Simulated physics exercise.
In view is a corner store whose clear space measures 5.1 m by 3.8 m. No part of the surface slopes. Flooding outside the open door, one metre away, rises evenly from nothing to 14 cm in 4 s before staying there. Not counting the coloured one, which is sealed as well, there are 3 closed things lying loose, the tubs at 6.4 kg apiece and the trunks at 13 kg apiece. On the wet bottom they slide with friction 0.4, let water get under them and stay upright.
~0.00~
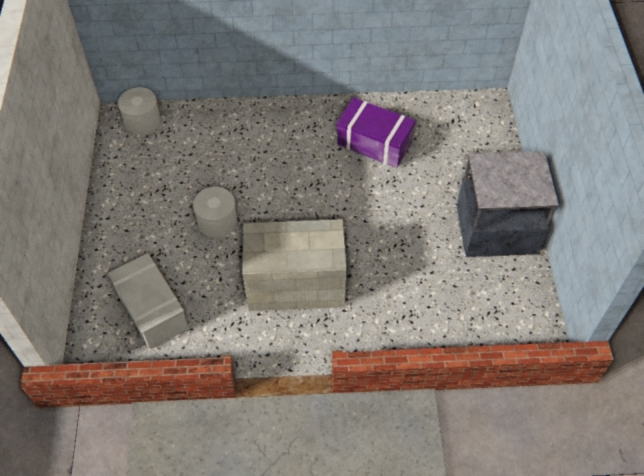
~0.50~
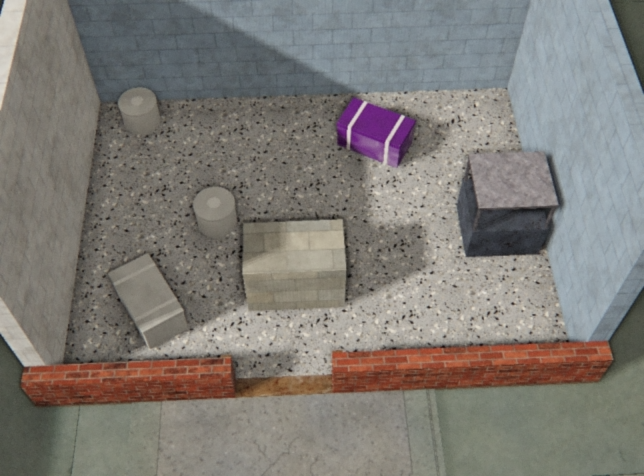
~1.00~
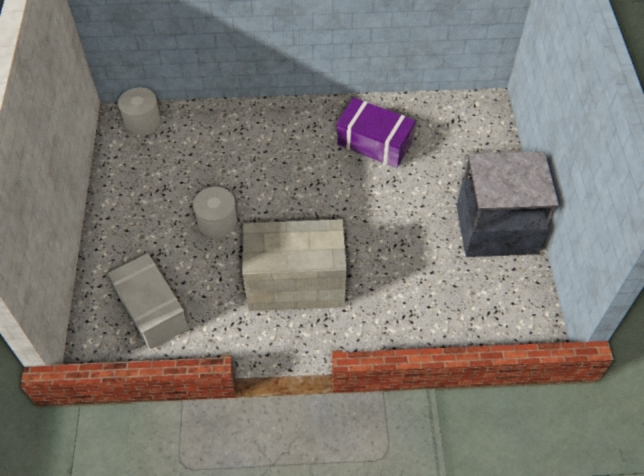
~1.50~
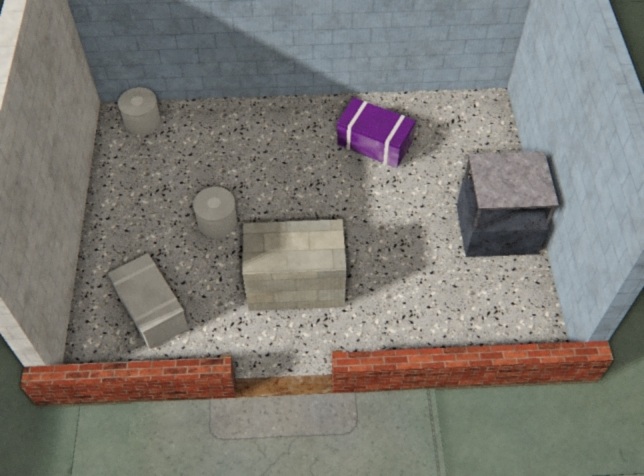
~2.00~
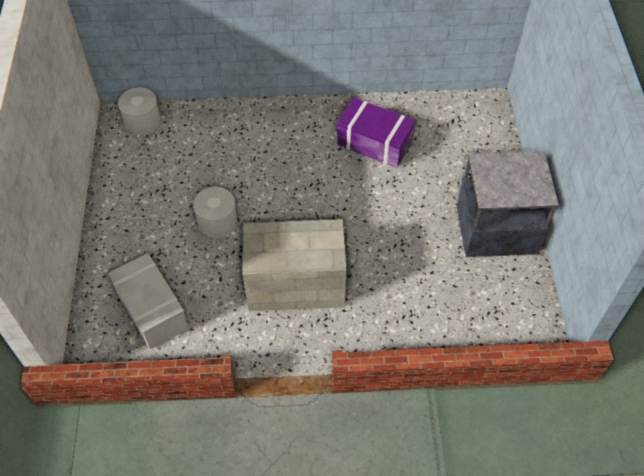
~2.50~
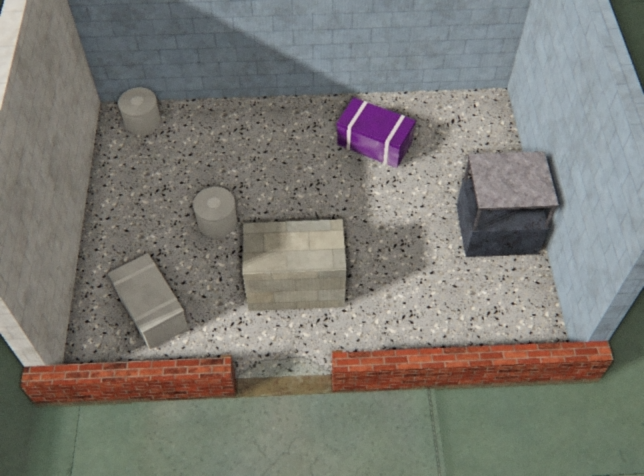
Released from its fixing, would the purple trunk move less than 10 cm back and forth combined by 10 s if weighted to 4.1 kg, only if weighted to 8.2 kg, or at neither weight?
At 4.1 kg already.
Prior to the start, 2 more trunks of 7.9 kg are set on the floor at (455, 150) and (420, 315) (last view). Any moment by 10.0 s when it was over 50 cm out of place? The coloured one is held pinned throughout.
First stays inside, then exceeds it.
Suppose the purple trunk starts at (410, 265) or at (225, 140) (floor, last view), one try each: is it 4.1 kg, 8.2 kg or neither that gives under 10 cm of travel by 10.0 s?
Note, in order: None OK; both OK.
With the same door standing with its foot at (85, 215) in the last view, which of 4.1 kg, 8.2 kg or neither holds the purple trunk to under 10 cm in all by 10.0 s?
Then no mass works.
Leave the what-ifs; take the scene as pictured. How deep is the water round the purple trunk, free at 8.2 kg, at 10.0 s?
About 1 cm.
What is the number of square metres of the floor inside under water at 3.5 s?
Roughly 1.0 m2.
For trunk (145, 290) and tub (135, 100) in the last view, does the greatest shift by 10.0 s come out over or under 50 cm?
So that's further for the first and not as far for the second.
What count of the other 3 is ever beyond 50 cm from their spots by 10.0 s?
Answer: 1.
After 3.5 s the purple trunk would be 0 cm from its start with 4.1 kg and 0 cm from its start with 8.2 kg; 0 cm of water round it then.
After 4.5 s the purple trunk would be 0 cm from its start with 4.1 kg and 0 cm from its start with 8.2 kg; 0 cm of water round it then.
After 7.0 s the purple trunk would be 0 cm from its start with 4.1 kg and 0 cm from its start with 8.2 kg; 0 cm of water round it then.
After 10.0 s the purple trunk would be 0 cm from its start with 4.1 kg and 0 cm from its start with 8.2 kg; 1 cm of water round it then.
